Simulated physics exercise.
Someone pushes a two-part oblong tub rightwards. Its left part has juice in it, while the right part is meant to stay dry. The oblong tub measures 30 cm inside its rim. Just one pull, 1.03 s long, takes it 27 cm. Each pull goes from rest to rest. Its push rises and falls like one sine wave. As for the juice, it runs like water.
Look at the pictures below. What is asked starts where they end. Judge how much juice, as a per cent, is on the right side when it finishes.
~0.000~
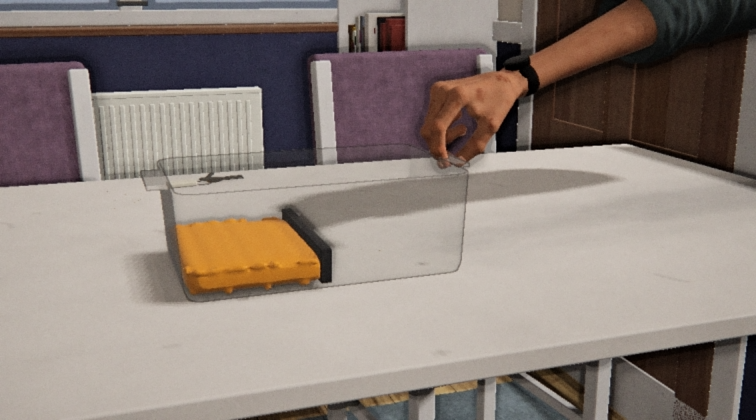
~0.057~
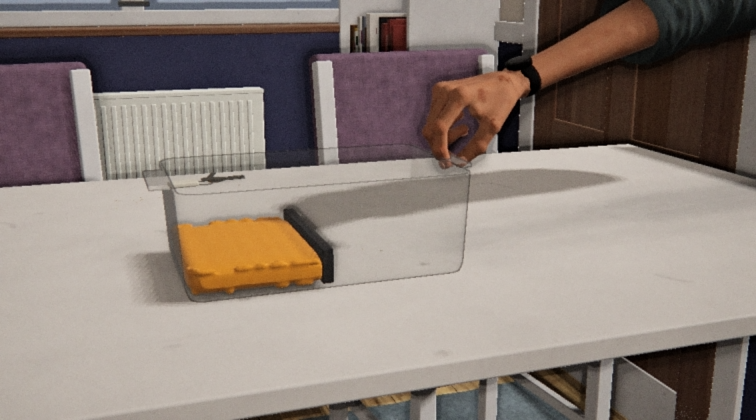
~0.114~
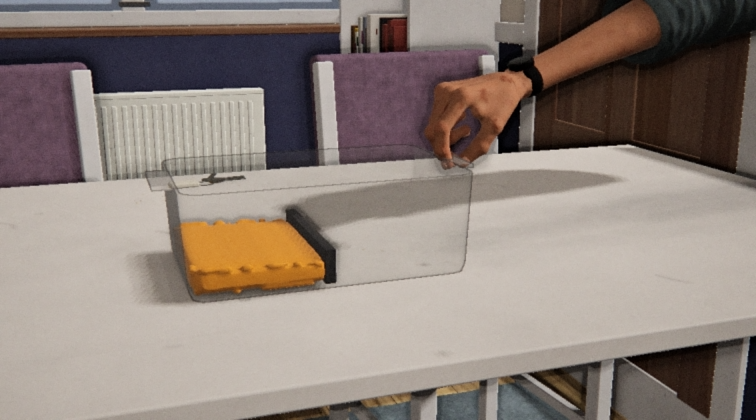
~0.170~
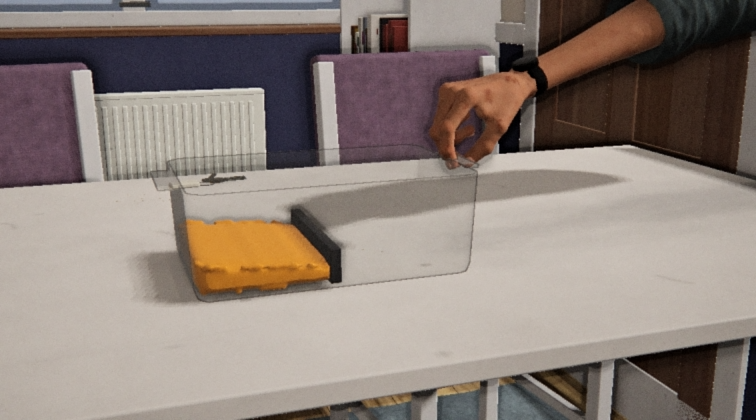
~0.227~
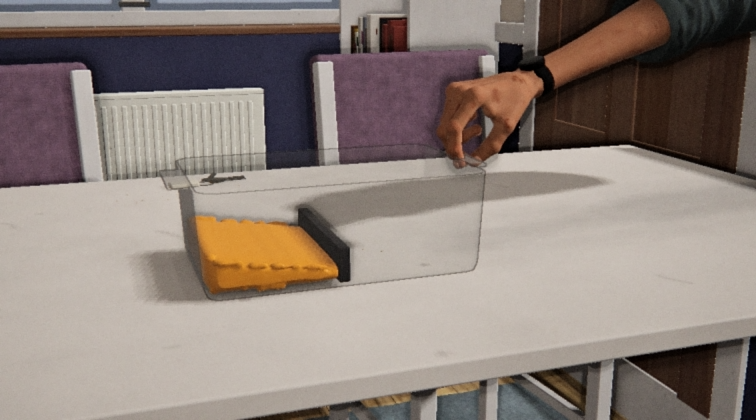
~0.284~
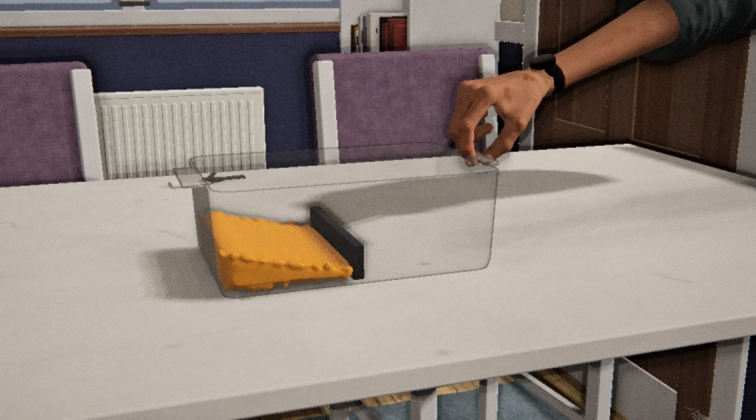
Around 7 per cent finishes there.
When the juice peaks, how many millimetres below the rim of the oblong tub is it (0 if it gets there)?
Some 60 mm.
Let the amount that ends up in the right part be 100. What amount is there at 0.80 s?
Close to 70 in a hundred.
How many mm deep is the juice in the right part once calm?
Some 2 mm deep.
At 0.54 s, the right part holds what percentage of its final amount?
0 in a hundred, roughly.
By 0.54 s it has gone 15 cm; 0 per cent is on the right side and 0 is out of the oblong tub.
By 0.80 s it has gone 25 cm; 5 per cent is on the right side and 0 is out of the oblong tub.
By 1.06 s it has gone 27 cm; 7 per cent is on the right side and 0 is out of the oblong tub.
By 1.32 s it has gone 27 cm; 7 per cent is on the right side and 0 is out of the oblong tub.
At rest 7 per cent is on the right side and 0 is out of the oblong tub.
